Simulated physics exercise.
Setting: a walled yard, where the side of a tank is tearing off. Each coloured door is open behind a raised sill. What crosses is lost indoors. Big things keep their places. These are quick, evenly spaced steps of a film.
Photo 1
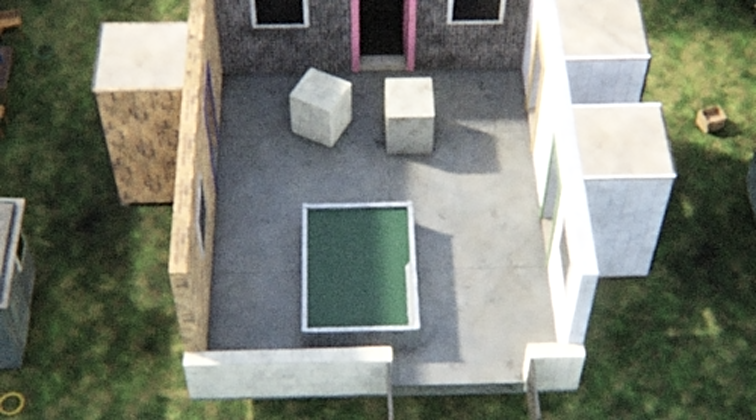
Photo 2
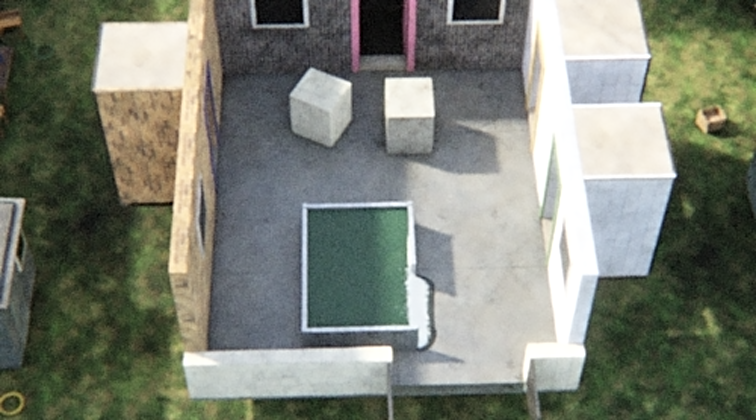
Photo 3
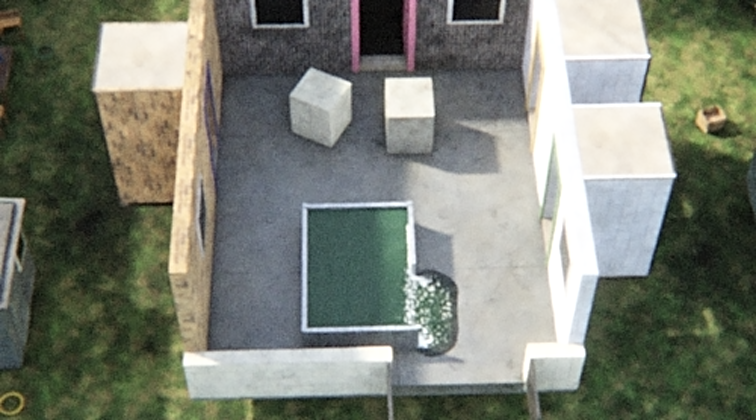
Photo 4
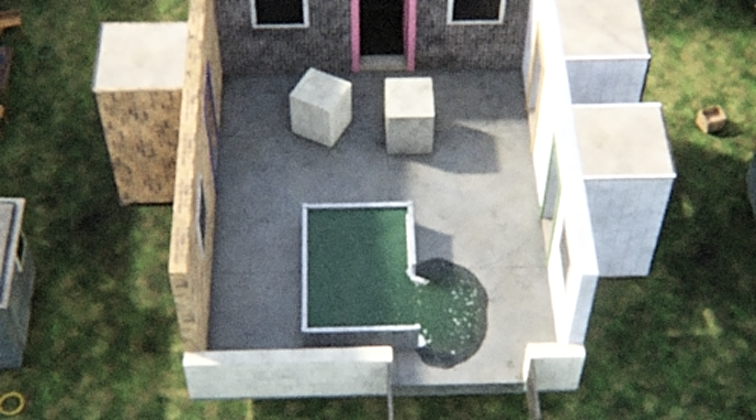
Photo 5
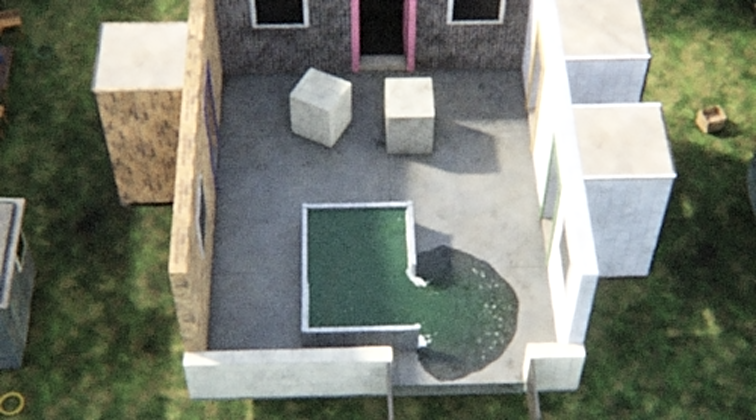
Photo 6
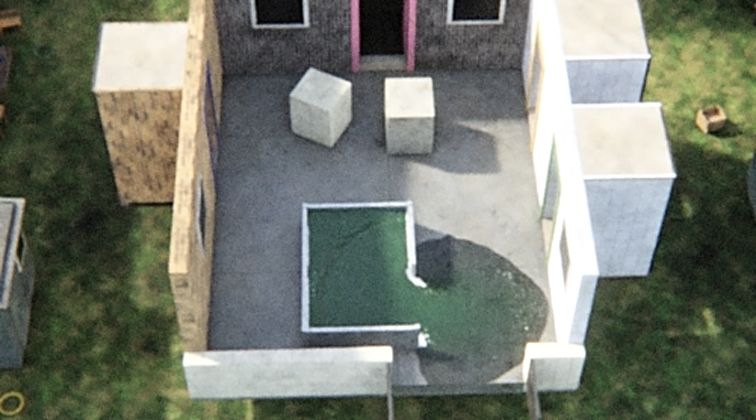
Green water burst through the right side of a white-rimmed tank in a walled yard, first as a narrow white strip, then spread across the gray floor in a widening, rounded pool toward the right wall.
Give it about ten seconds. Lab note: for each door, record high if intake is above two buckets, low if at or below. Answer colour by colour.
Blue door: Low; green door: High; yellow door: Low; pink door: Low.
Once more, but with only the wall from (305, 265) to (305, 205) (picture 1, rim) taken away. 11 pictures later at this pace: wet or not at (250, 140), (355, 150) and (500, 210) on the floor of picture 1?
In turn: Under water, not flooded, free of water.
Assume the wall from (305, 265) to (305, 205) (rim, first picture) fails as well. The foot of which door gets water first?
I'd go with the blue-painted one.
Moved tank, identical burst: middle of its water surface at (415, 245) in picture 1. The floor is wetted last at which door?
That's the door marked blue.
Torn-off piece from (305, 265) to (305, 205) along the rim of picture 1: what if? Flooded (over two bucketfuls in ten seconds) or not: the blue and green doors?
Then: The blue door takes more, the green door holds.
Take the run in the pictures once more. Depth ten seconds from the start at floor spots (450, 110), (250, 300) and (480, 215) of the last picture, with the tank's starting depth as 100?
Respectively 14, 0 and 6 per cent.
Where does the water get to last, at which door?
That would be the blue one.
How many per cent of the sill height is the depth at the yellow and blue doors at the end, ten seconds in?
Approx. 70 % then 60 %.
A moment on, water covers 20 % of the floor; the blue door not reached, the green door wet at the sill, nothing in, the yellow door not reached, the pink door not reached.
Next, water covers 20 % of the floor; the blue door not reached, the green door under two buckets in, the yellow door not reached, the pink door not reached.
Then, water covers 35 % of the floor; the blue door not reached, the green door over two buckets in, the yellow door wet at the sill, nothing in, the pink door not reached.
Later, water covers 50 % of the floor; the blue door not reached, the green door over two buckets in, the yellow door wet at the sill, nothing in, the pink door wet at the sill, nothing in.
In the end, water covers 70 % of the floor; the blue door wet at the sill, nothing in, the green door over two buckets in, the yellow door wet at the sill, nothing in, the pink door wet at the sill, nothing in.
